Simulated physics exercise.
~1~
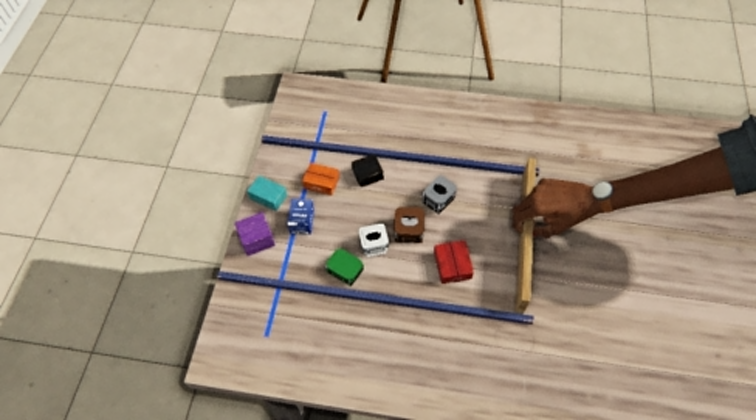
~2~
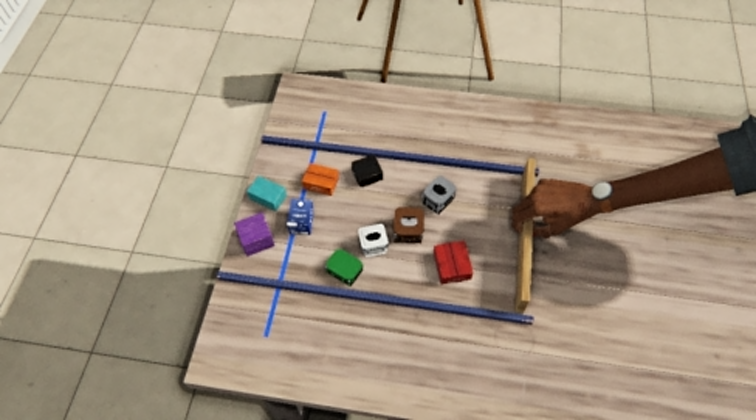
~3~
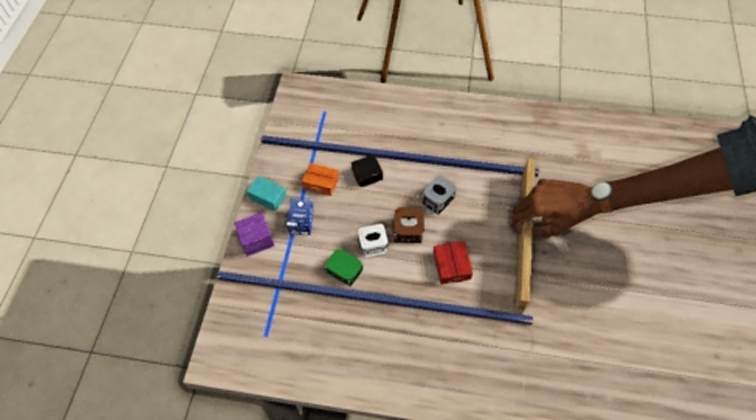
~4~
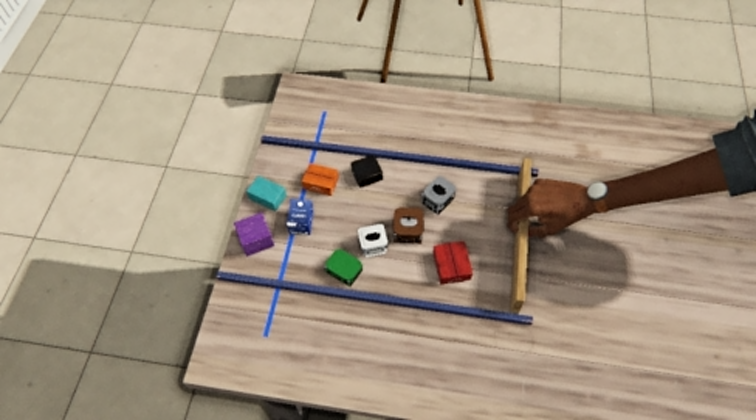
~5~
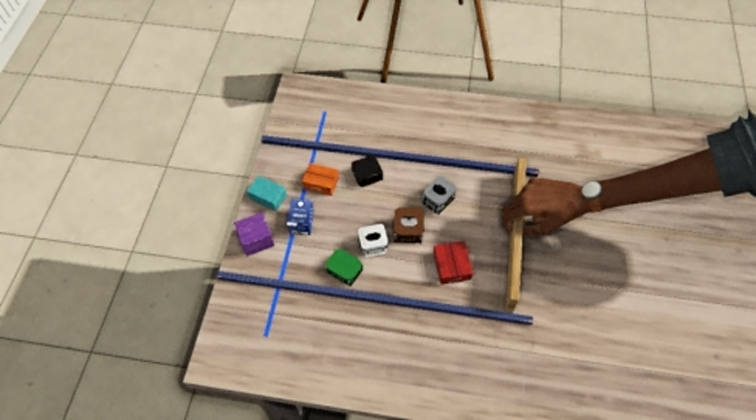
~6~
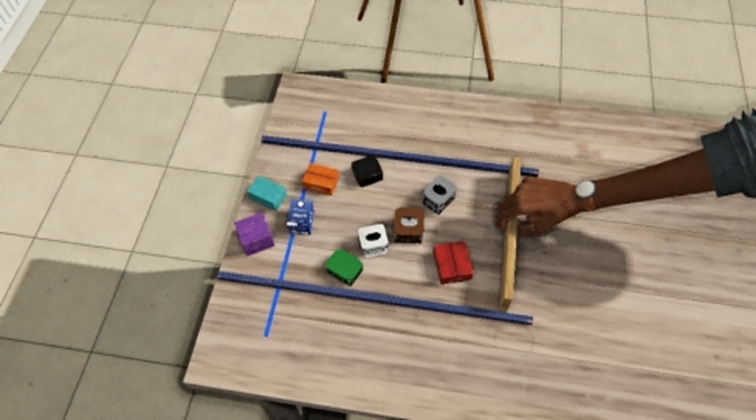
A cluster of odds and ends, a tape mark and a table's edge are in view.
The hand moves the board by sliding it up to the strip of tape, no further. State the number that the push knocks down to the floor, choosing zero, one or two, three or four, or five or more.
The number knocked down is one or two.
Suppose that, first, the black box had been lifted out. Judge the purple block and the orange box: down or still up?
So the purple block goes off the edge and the orange box is still there.
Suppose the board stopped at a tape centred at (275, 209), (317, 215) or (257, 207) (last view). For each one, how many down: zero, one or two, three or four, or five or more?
Lab note - count per position: 5 or more; not one; 5 or more.
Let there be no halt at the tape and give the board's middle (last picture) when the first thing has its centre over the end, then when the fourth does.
At (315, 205) for the first, at (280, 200) for the fourth.
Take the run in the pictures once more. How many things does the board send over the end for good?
1.
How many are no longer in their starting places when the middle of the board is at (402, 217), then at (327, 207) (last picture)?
At the first spot 4, then 10.
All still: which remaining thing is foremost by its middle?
Turquoise block.
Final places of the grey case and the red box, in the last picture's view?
The grey case at (295, 178), the red box at (275, 238).
Early on, none off yet; turquoise block at rest near (267, 193); purple block at rest near (255, 234); blue box at rest near (301, 217).
A while later, none off yet; turquoise block travelled a little near (261, 188); purple block travelled a little near (245, 235); blue box travelled about its own width near (268, 211).
Finally, the number that fall off is one or two; lost, purple block.
